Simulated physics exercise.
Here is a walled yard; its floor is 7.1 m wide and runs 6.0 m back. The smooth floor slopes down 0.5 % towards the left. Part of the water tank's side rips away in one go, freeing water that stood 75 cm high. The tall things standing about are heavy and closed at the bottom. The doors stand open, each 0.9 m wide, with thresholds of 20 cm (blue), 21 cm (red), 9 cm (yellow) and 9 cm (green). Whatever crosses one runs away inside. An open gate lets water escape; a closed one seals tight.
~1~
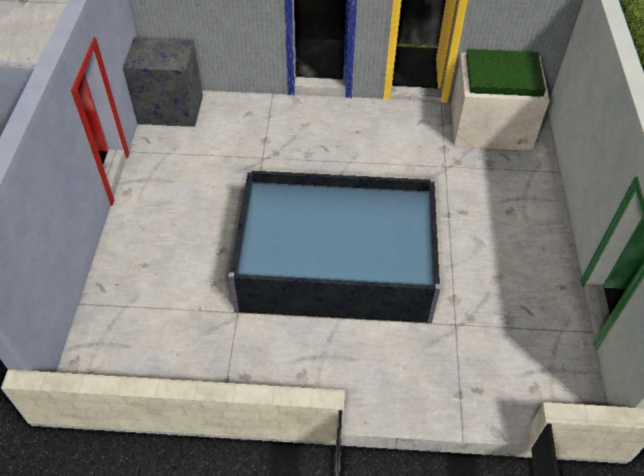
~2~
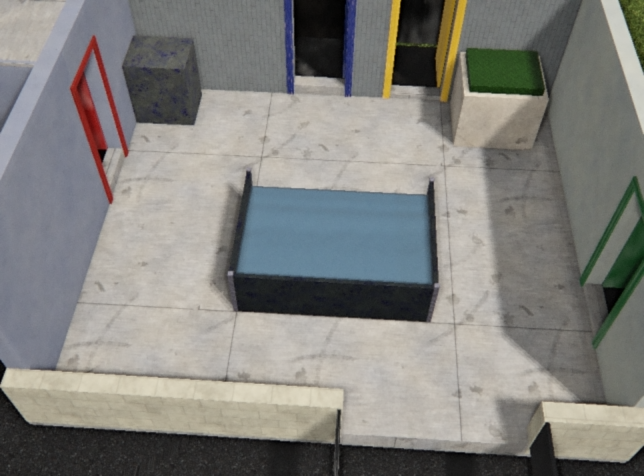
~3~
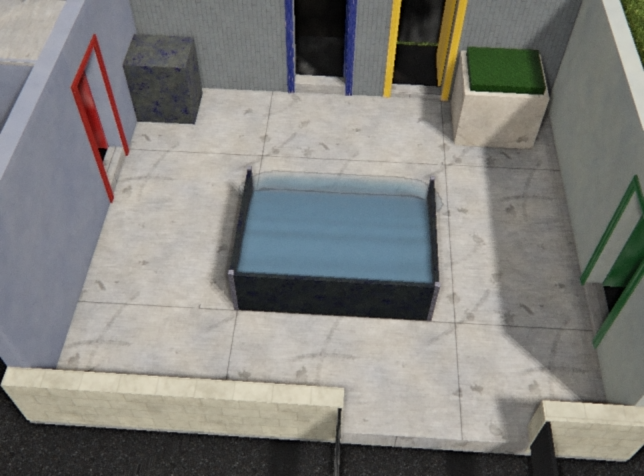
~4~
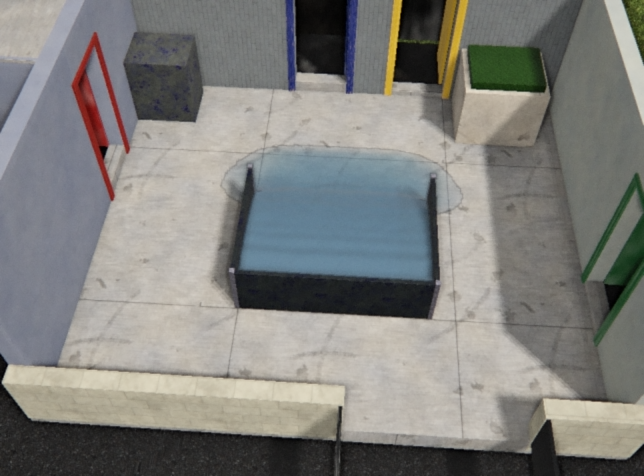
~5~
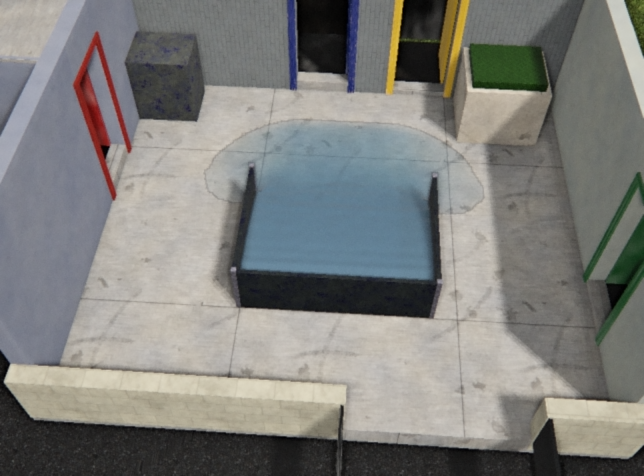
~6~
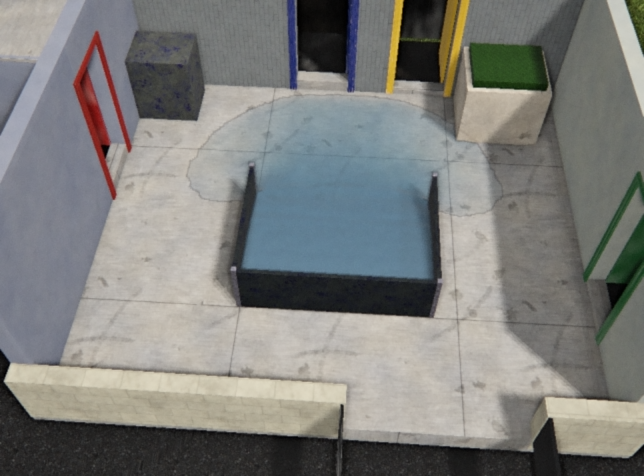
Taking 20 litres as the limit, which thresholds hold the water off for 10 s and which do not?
Door by door: At the blue door it goes over the limit; at the red door it does not reach the limit; at the yellow door it passes the limit; at the green door it does not reach the limit.
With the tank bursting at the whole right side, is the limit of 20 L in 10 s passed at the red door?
Then: Red below.
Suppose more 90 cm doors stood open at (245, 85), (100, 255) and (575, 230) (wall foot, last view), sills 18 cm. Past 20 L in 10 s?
In that order: Over, under, not over.
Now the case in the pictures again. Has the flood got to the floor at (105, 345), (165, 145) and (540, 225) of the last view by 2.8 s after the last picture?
In that order: Still dry, under water, flooded.
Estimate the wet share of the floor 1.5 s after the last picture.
Near 40 per cent is wet.
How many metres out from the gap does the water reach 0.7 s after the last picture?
Some 3.8 m out.
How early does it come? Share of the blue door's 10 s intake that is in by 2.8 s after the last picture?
About 100 per cent.
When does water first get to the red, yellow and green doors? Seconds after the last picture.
Red 1.4 s, yellow 0.1 s, green 2.6 s.
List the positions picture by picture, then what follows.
The first picture shows the water tank at (338, 230) is whole and still, 75 cm deep.
In the second picture, the front is at a hidden place, 1.3 m from the gap on the water tank's far side; 0.5 m2 of floor is under water; 75 cm left at the back of the water tank.
In the third picture, water pours out on the water tank's far side and has run 1.5 m, to a hidden place; typically 12 cm deep outside, 75 cm at the water tank's back.
In the fourth picture, water pours out on the water tank's far side and has run 1.9 m, to (447, 178); typically 12 cm deep outside, 69 cm at the water tank's back.
In the fifth picture, water pours out on the water tank's far side and has run 2.2 m, to (229, 150); typically 9 cm deep outside, 63 cm at the water tank's back.
In the sixth picture, water pours out on the water tank's far side and has run 2.7 m, to (265, 107); typically 8 cm deep outside, 62 cm at the water tank's back.
Then, 0.7 s after the last picture water covers 35 % of the floor and is deepest (47 cm) near (312, 93); blue door 46 cm at the sill, 80 L in, red door not reached, yellow door 33 cm at the sill, 62 L in, green door not reached.
Then, 1.5 s after the last picture water covers 40 % of the floor and is deepest (60 cm) near (161, 86); blue door 39 cm at the sill, 203 L in, red door 2 cm at the sill, 0 L in, yellow door 36 cm at the sill, 215 L in, green door not reached.
Then, 2.8 s after the last picture water covers 50 % of the floor and is deepest (36 cm) near (151, 86); blue door 22 cm at the sill, 263 L in, red door 12 cm at the sill, 0 L in, yellow door 22 cm at the sill, 384 L in, green door 1 cm at the sill, 0 L in.
Then, 5.3 s after the last picture water covers 85 % of the floor and is deepest (20 cm) near (80, 393); blue door 10 cm at the sill, 267 L in, red door 13 cm at the sill, 0 L in, yellow door 12 cm at the sill, 443 L in, green door 5 cm at the sill, 0 L in.
Then, 9.3 s after the last picture water covers 100 % of the floor and is deepest (10 cm) near (551, 423); blue door 6 cm at the sill, 267 L in, red door 7 cm at the sill, 0 L in, yellow door 4 cm at the sill, 448 L in, green door 3 cm at the sill, 0 L in.
